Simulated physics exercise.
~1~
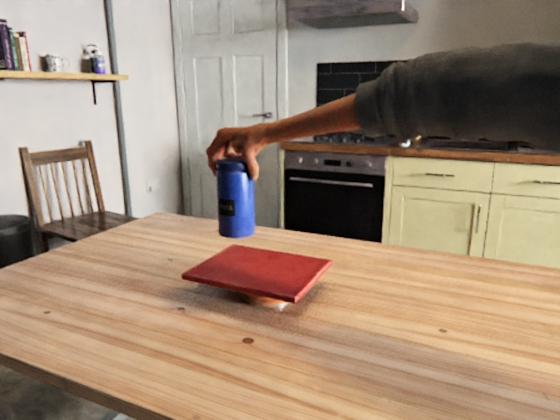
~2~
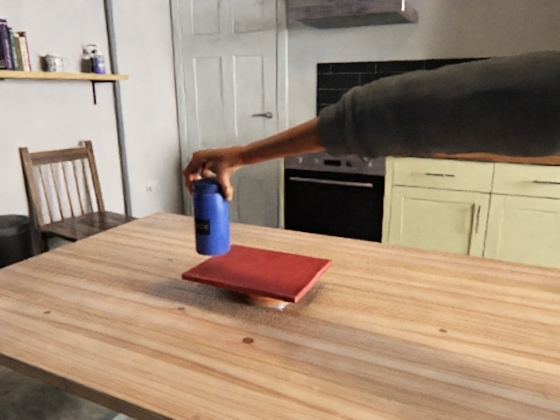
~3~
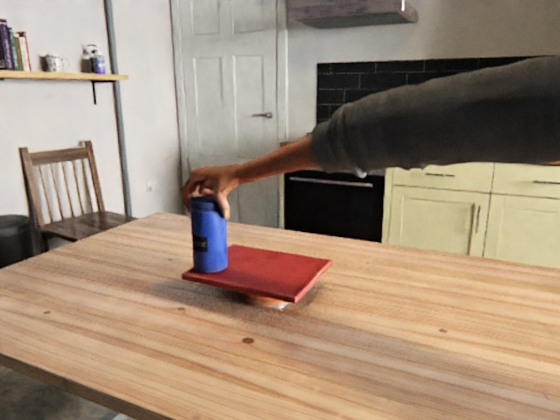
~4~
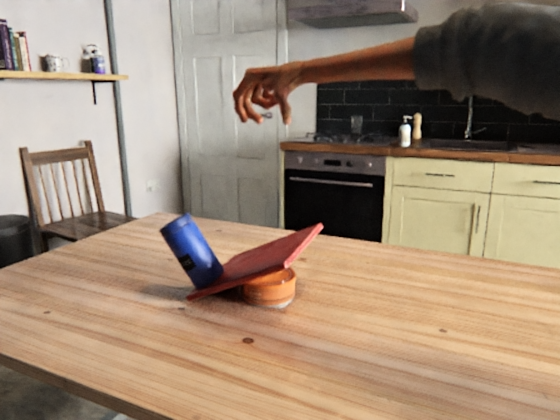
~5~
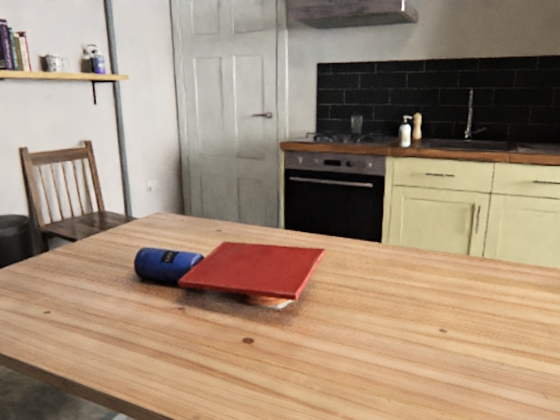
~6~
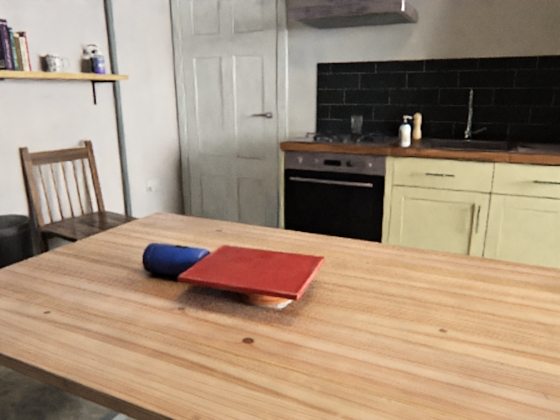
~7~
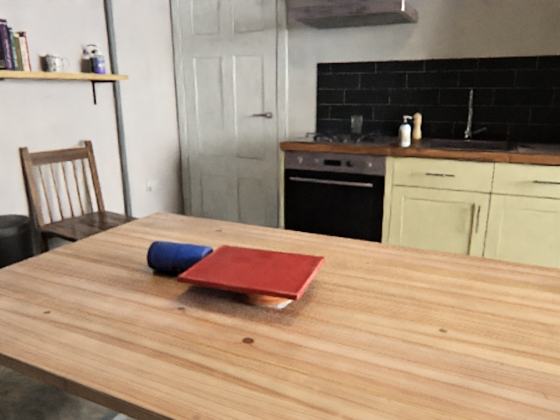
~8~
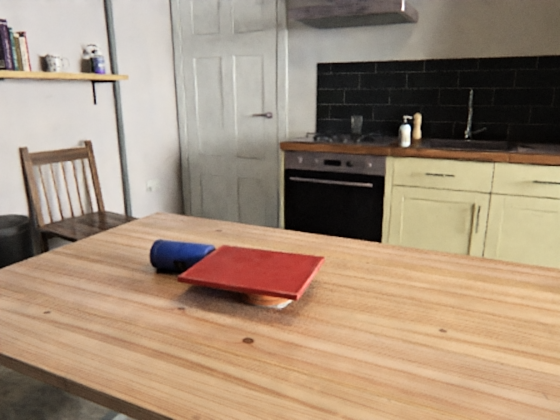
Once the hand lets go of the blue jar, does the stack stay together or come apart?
The stack comes apart. The lid tilts and the blue jar topples off to the left, ending on its side on the table, while the red lid stays on the orange tub.
